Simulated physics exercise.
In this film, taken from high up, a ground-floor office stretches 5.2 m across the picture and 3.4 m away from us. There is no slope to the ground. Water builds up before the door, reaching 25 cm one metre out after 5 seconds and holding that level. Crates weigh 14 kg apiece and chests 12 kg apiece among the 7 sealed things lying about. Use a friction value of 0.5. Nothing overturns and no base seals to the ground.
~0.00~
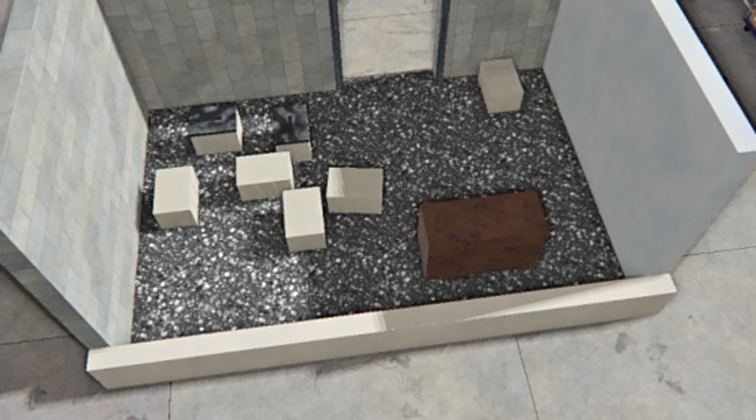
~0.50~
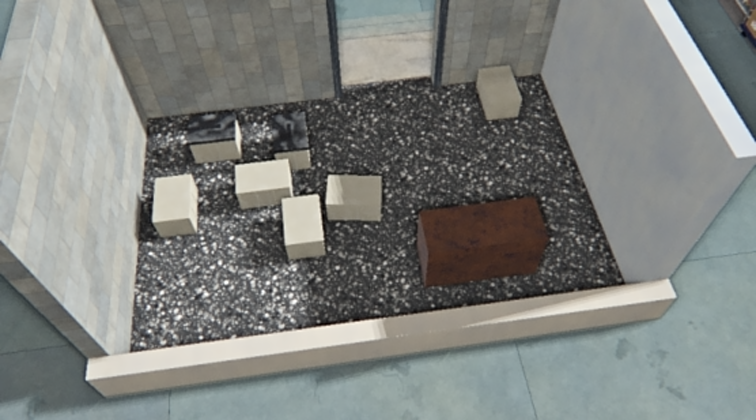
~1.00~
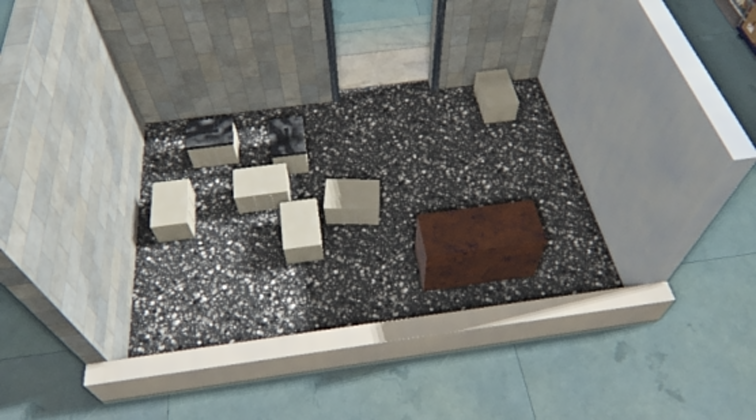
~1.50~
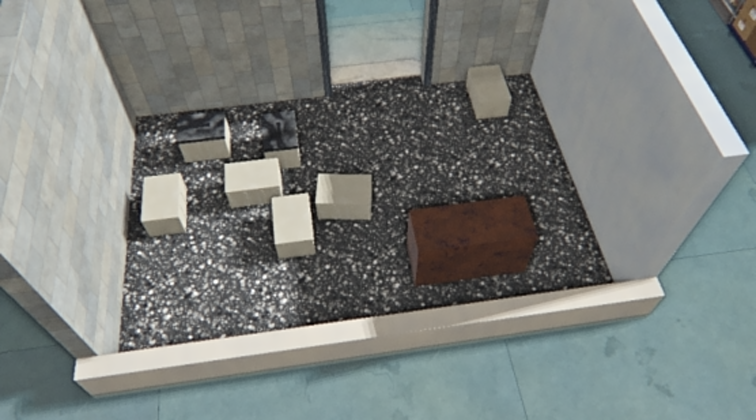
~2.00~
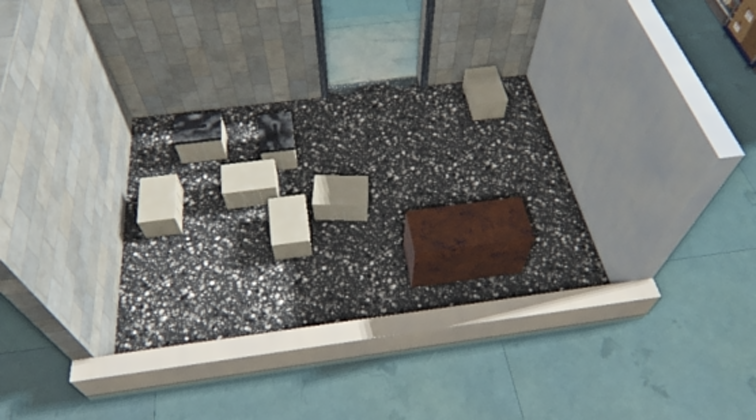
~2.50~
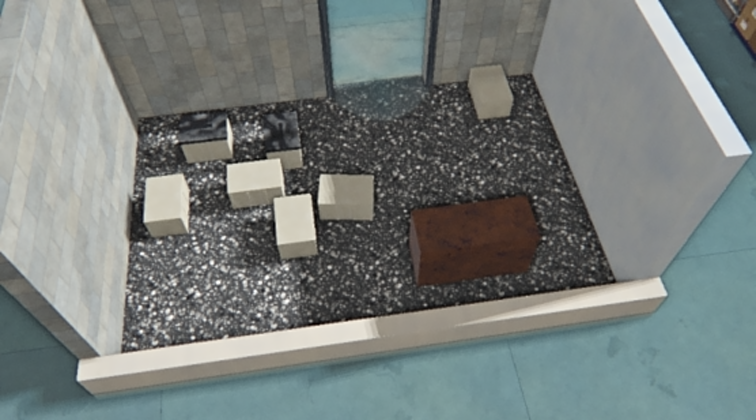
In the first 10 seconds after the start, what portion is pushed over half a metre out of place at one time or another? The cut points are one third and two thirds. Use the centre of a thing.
It falls under one third.
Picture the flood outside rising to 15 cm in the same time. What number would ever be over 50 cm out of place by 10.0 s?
In that case 1 of them.
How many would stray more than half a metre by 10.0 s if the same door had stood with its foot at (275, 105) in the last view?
Result: 6 of them.
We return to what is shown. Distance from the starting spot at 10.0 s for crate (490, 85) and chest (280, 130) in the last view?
In turn: 30 cm, 10 cm.
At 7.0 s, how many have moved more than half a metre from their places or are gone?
2.
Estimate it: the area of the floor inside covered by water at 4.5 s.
Around 5.5 m2 of it.
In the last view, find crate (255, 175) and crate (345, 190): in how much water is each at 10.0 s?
Roughly 5 and 7 cm.
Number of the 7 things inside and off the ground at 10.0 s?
It comes to 1 of them.
After 3.5 s 0 of 7 are over 50 cm from their spots; 0 afloat.
After 4.5 s 0 of 7 are over 50 cm from their spots; 0 afloat.
After 7.0 s 2 of 7 are over 50 cm from their spots; 1 afloat.
After 10.0 s 2 of 7 are over 50 cm from their spots, and 2 have been at some point; 1 afloat.
